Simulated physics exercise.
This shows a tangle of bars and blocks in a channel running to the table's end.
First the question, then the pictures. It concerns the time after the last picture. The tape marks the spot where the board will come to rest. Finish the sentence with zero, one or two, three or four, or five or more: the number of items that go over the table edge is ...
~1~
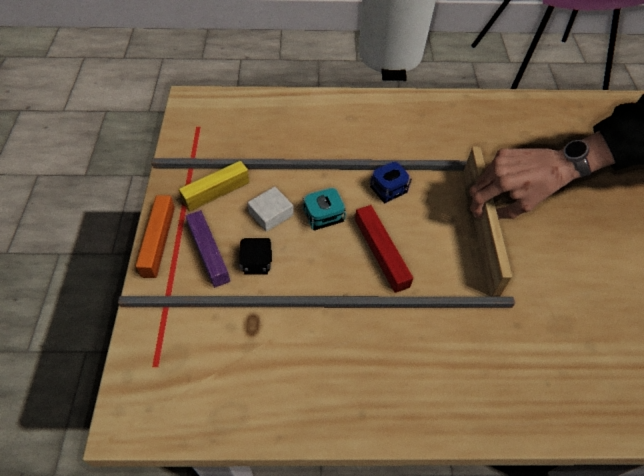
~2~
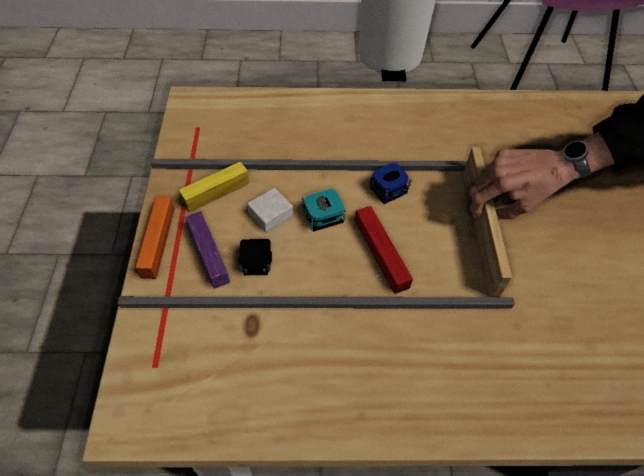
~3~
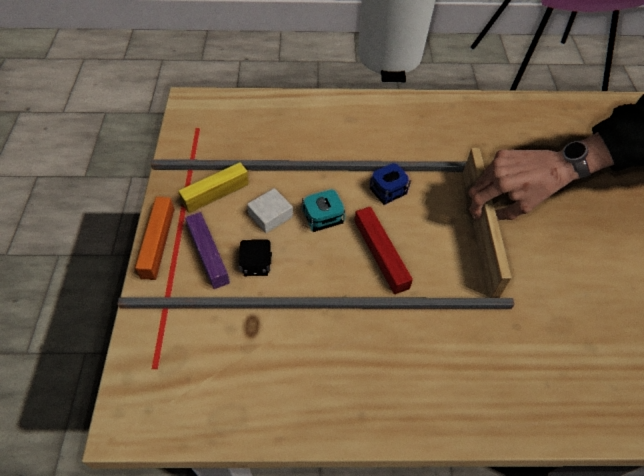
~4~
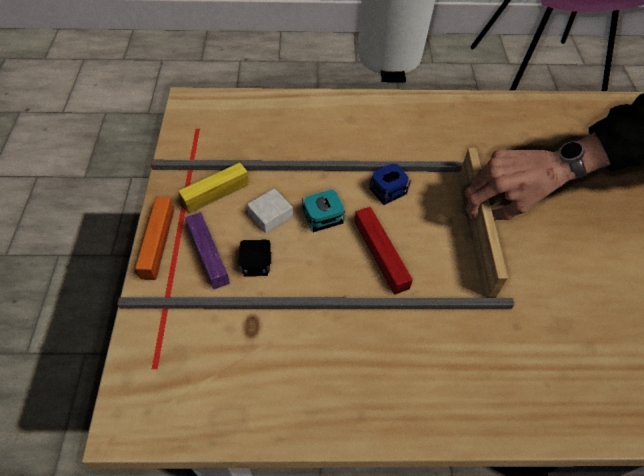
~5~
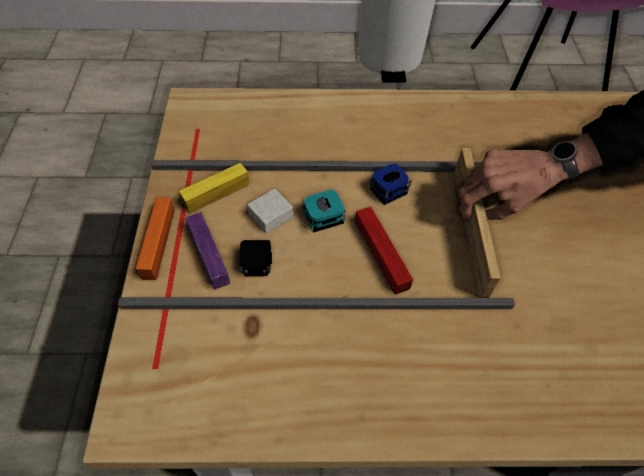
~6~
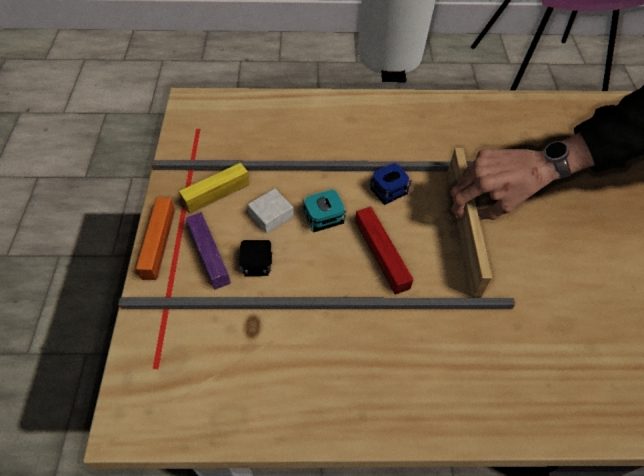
The number of items that go over the table edge is three or four.
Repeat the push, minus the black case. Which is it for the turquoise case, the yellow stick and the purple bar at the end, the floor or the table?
So the turquoise case keeps its place, the yellow stick goes down and the purple bar keeps its place.
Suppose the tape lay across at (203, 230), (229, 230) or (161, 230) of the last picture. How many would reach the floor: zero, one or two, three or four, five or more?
Tape by tape, the falls would be one to two, then none at all, then five or more.
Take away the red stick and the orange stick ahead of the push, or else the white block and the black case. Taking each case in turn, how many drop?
The counts: 2 and 2.
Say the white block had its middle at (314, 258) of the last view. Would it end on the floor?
In that case it keeps its place.
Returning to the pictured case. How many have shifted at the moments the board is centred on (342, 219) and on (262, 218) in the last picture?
So far 4, and 7 at the second.
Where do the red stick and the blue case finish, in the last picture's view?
The red stick finishes at (166, 248); the blue case finishes at (172, 176).
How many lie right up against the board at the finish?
The count comes out at 2.
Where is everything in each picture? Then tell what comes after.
The first frame shows orange stick (156, 235); yellow stick (215, 186); purple bar (207, 248); board (485, 218); tape (180, 228).
The second frame shows yellow stick (215, 187); blue case (390, 183).
The third frame shows purple bar (207, 250); red stick (382, 249).
The fourth frame shows orange stick (156, 237); turquoise case (324, 211).
The fifth frame shows yellow stick (215, 188); board (474, 219).
The sixth frame shows orange stick (157, 237); yellow stick (215, 188); purple bar (208, 250); board (467, 219); tape (180, 230).
Soon after, none off yet; orange stick at rest near (157, 237); yellow stick at rest near (215, 188); purple bar at rest near (208, 250).
After that, none off yet; orange stick at rest near (157, 237); yellow stick at rest near (214, 187); purple bar at rest near (208, 250).
And then, none off yet; orange stick displaced a little near (134, 238); yellow stick displaced about its own width near (164, 176); purple bar displaced a little near (163, 254).
In the end, the number that fall off is three or four; gone, white block, purple bar, yellow stick and orange stick.
